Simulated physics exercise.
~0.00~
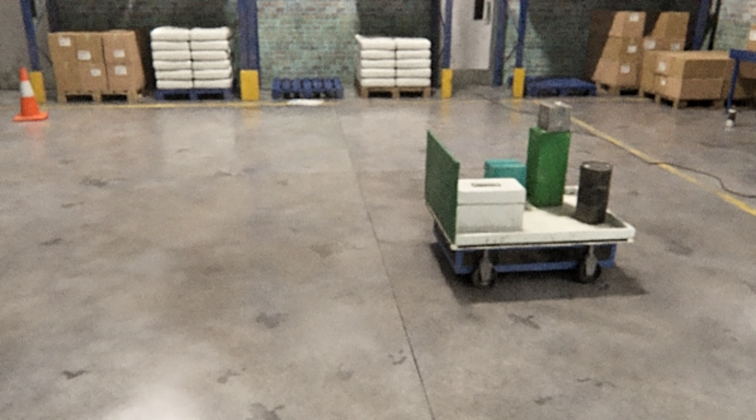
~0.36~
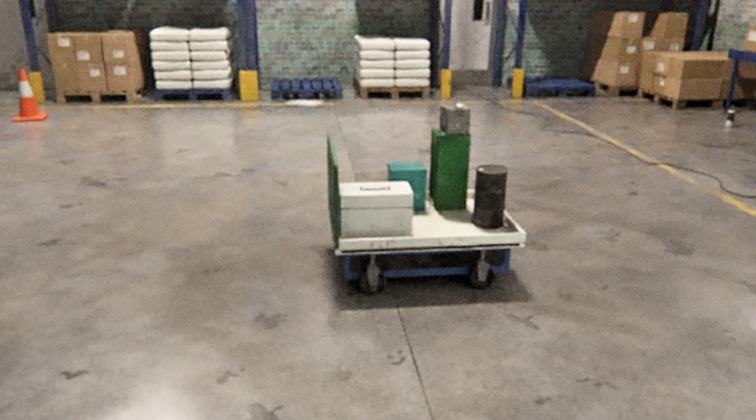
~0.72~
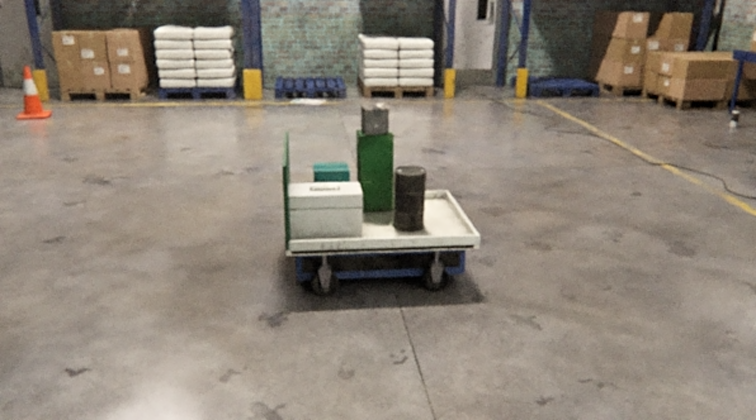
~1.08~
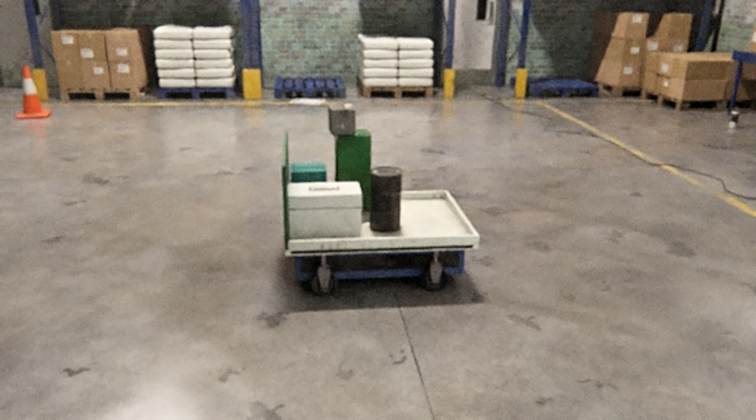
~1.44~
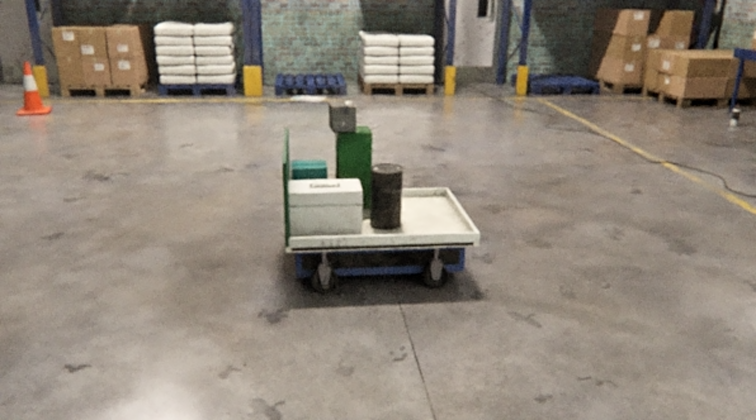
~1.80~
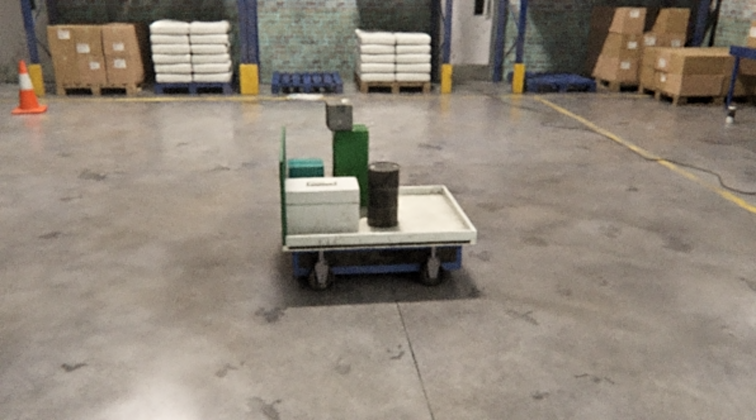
In a warehouse with a smooth concrete floor, cartons and stacked white sacks line the back wall behind a low flat cart. The cart carries a white toolbox, a turquoise box, a tall green box topped by a small grey parcel, and a black canister, and it rolls left with its tall green board leading. As it slows to a halt, the turquoise box, green box and canister slide forward along the deck toward the board, while the toolbox barely shifts. The grey parcel also slides toward the green box's left edge. The cart then stands still, everything upright and aboard, the parcel perched over that edge.
